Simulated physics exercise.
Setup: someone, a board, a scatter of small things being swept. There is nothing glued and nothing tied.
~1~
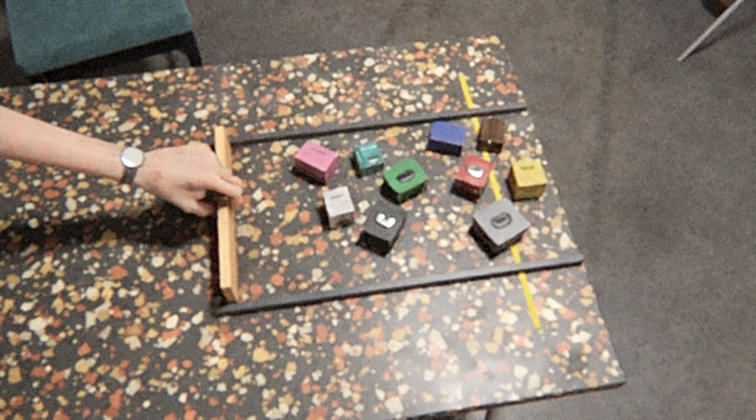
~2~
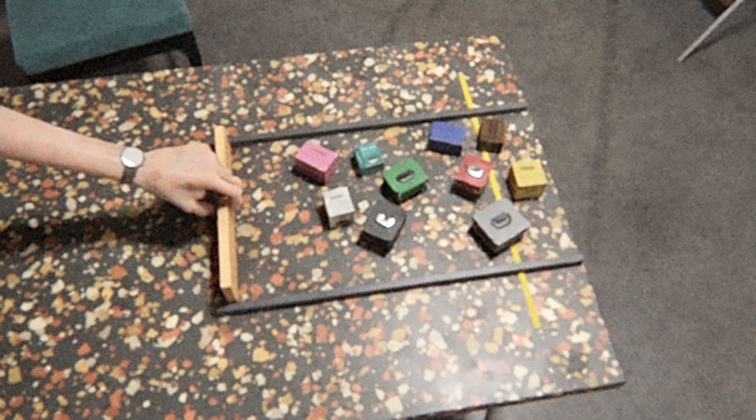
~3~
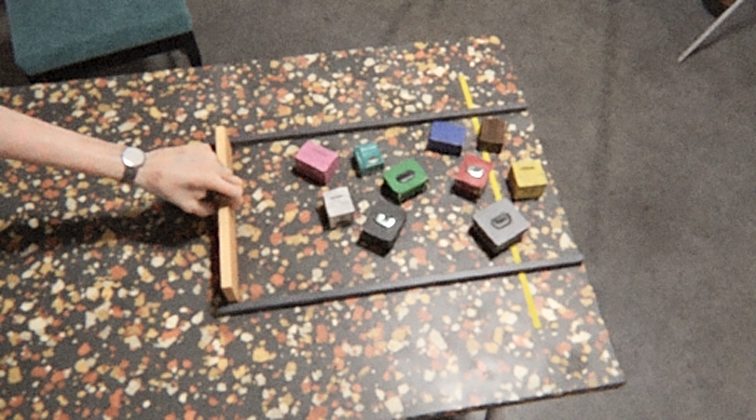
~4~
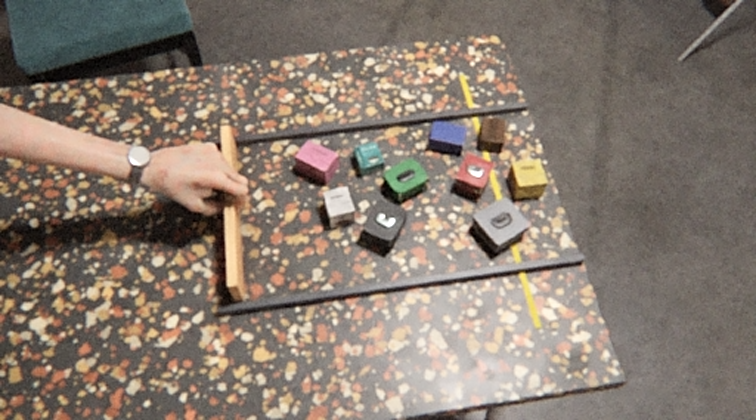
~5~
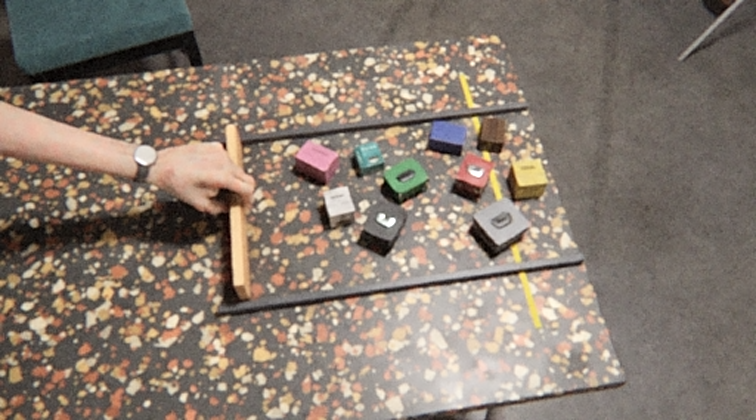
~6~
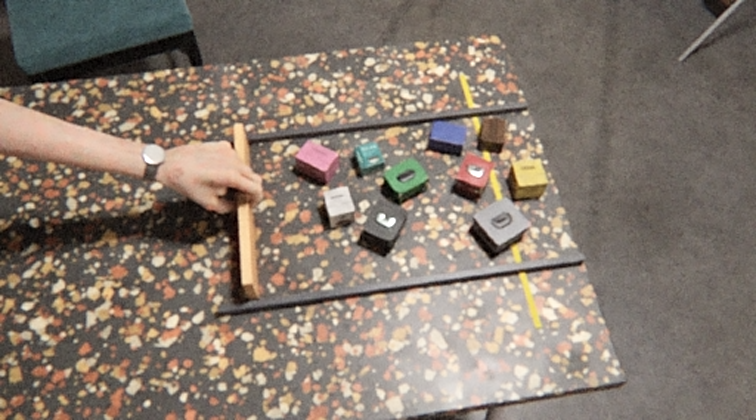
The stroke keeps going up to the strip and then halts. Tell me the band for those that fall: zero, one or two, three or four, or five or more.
Most likely the sweep will knock off three or four.
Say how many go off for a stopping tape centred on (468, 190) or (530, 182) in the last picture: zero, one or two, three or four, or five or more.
Taken in order, that's just one or two and then five or over down.
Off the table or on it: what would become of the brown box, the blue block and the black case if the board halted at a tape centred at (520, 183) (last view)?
Brown box goes off, blue block goes off, black case stays put.
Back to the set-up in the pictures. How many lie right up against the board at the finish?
That would be 3 of them.
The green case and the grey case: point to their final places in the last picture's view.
The green case ends at (533, 163) and the grey case at (569, 218).
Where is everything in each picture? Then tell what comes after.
In the first picture, yellow box (527, 179); brown box (492, 135); grey case (499, 226); board (226, 211); tape (495, 186).
In the second picture, brown box (492, 135); blue block (447, 138).
In the third picture, grey case (499, 227); white box (339, 207).
In the fourth picture, yellow box (527, 179); black case (385, 226).
In the fifth picture, brown box (492, 135); board (238, 209).
In the sixth picture, yellow box (527, 179); brown box (492, 135); grey case (500, 226); board (246, 208); tape (496, 186).
Early on, none off yet; yellow box at rest near (527, 179); brown box at rest near (492, 135); grey case at rest near (500, 226).
A while later, none off yet; yellow box moving near (530, 180); brown box travelled a little near (505, 136); grey case moving near (505, 225).
Finally, the number that fall off is three or four; lost, red case, brown box and yellow box.
